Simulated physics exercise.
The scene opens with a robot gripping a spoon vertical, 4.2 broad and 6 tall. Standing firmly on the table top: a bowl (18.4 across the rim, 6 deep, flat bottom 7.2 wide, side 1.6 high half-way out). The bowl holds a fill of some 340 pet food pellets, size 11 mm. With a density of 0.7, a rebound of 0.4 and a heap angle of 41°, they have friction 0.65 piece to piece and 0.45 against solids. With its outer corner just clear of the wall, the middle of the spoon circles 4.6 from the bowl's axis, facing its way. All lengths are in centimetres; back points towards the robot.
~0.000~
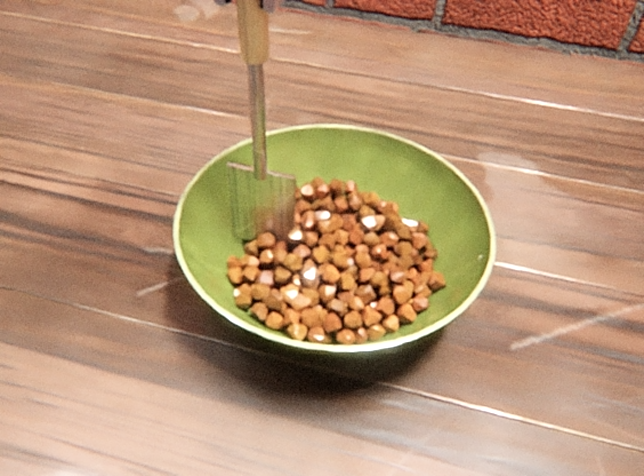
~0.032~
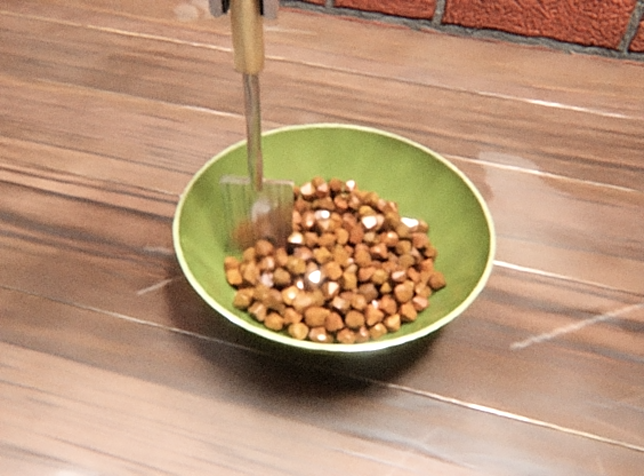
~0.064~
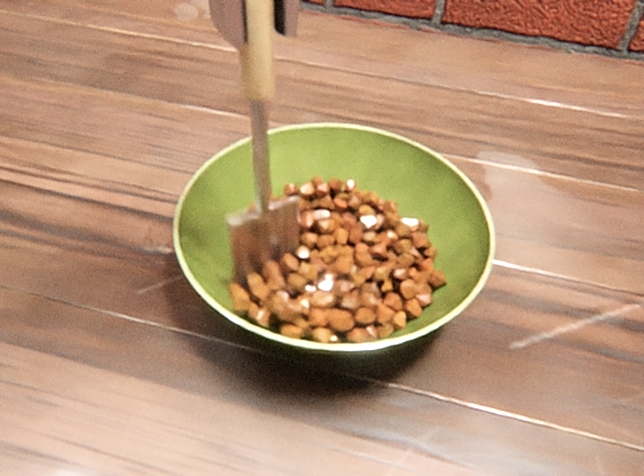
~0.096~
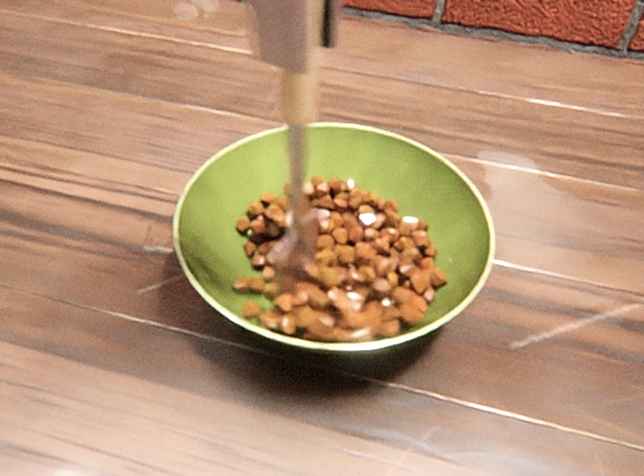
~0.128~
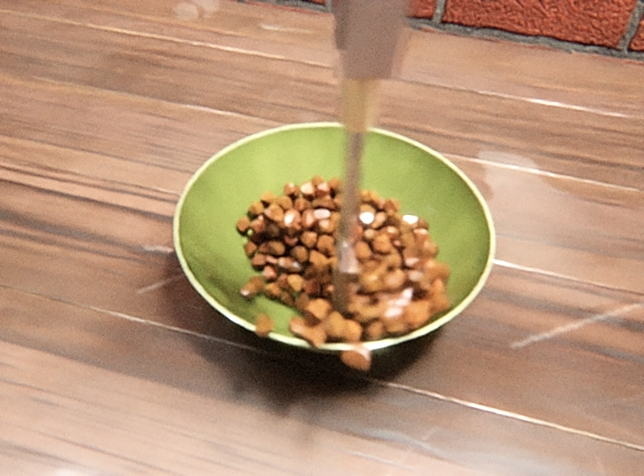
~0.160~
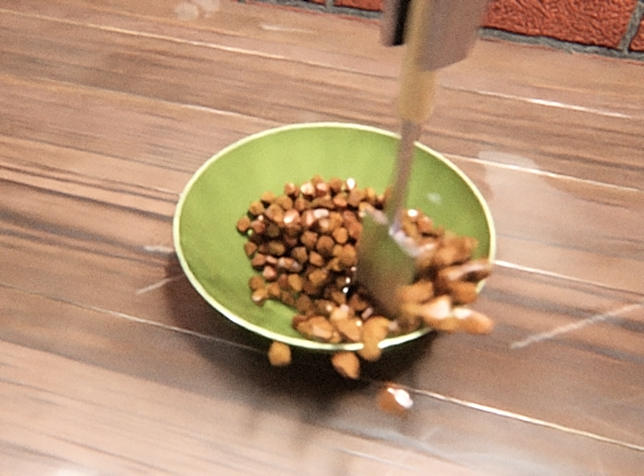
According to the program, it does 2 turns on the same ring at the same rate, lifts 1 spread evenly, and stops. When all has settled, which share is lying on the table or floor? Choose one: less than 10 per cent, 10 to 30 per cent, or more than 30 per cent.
The share is more than 30 per cent.
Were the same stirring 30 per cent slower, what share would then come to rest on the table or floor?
I'd say close to 30 %.
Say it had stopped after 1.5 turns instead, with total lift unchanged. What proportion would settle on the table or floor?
35 %.
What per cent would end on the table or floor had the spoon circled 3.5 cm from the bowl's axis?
In that case some 30 %.
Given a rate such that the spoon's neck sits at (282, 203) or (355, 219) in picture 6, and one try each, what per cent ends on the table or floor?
Some 10 and 35 per cent respectively.
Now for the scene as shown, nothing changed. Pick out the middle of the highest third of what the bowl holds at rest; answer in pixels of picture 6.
In the final view it lies around (349, 260).
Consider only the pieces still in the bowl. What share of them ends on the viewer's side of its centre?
I'd put it at roughly 50 per cent.
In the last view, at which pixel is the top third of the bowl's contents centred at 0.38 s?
About (232, 230).
By 0.38 s, 5° round, highest piece 11 above the table; 253 in the bowl, 51 on the table or floor, 32 in flight or on the tool.
By 0.60 s, 228° round, highest piece 9 above the table; 209 in the bowl, 116 on the table or floor, 11 in flight or on the tool.
By 0.91 s, 0° round, highest piece 7 above the table; 203 in the bowl, 133 on the table or floor.
By 1.61 s, 0° round, highest piece 7 above the table; 203 in the bowl, 133 on the table or floor.
Final count, 203 in the bowl, 133 on the table or floor. That is 40 % on the table or floor.
